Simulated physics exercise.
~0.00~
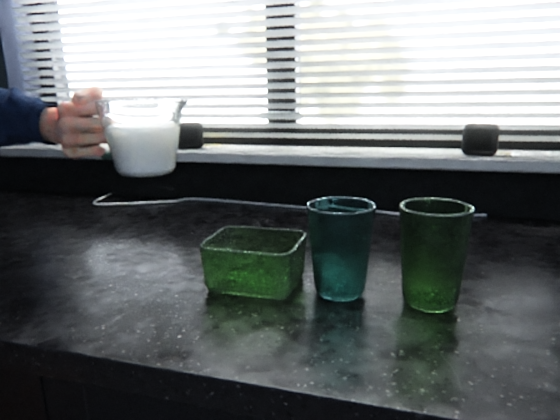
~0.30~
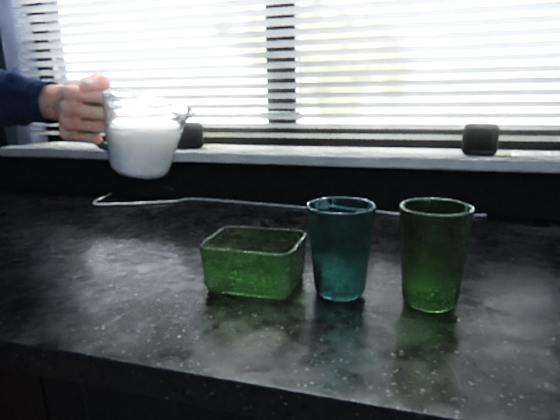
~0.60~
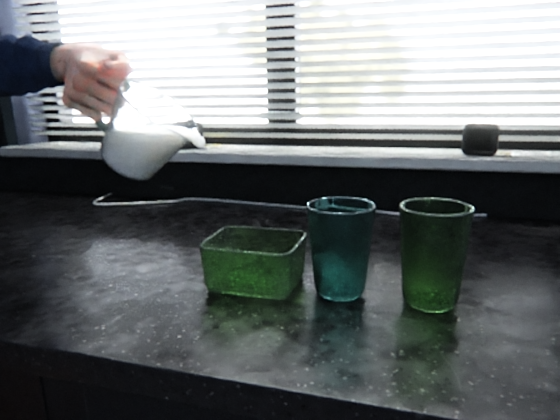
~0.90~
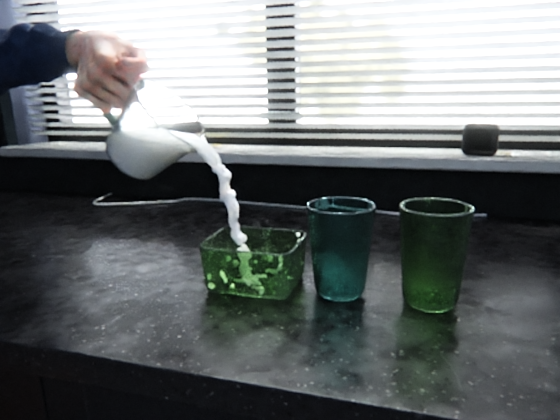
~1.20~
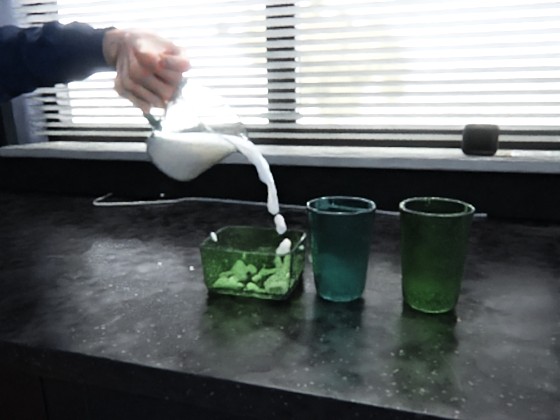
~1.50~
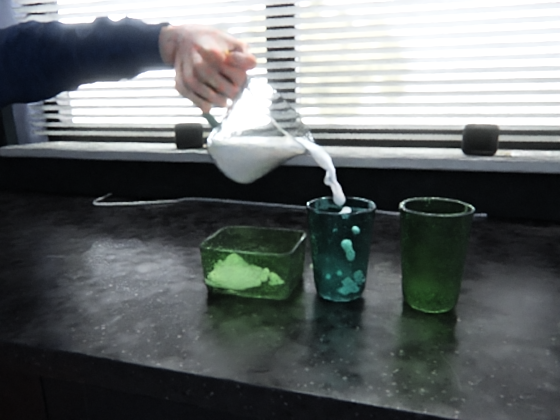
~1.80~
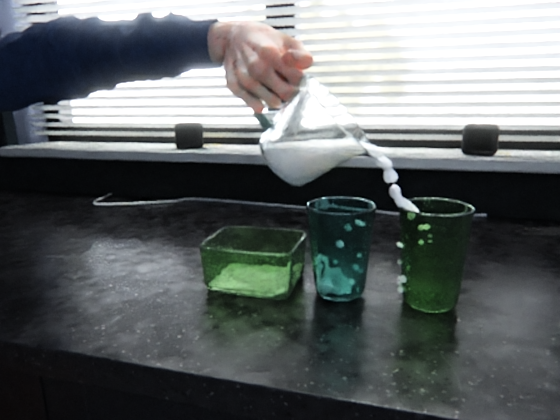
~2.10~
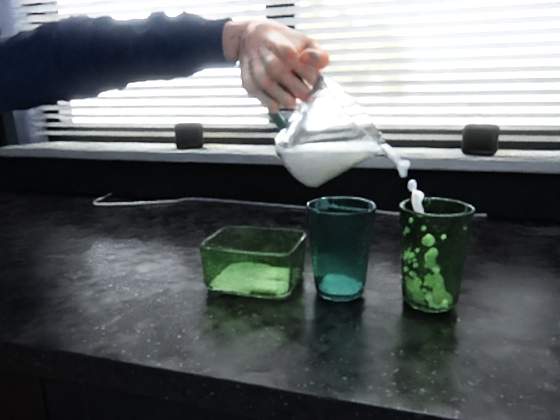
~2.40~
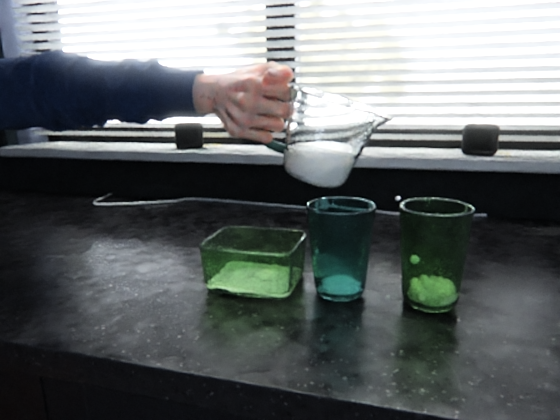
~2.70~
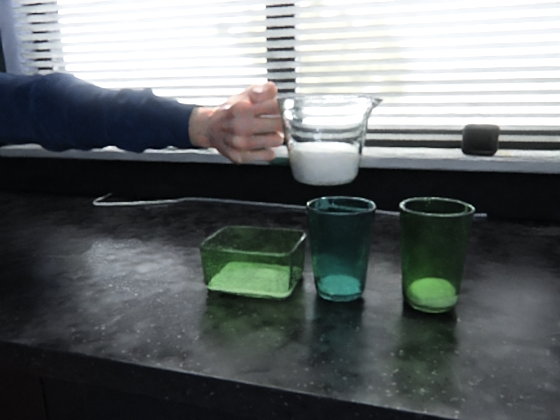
A hand in a dark blue sleeve holds a clear glass jug of milk above a dark speckled worktop, seen from the front before a bright window with blinds. Below stand an empty green oblong tub on the left, a teal tumbler in the middle and a green tumbler on the right. The hand tips the jug and milk streams into the tub. Still pouring, it sweeps rightwards, sending milk into the teal tumbler and then the green one. Finally it levels the jug, which still holds some milk, leaving a shallow layer in each of the three containers.
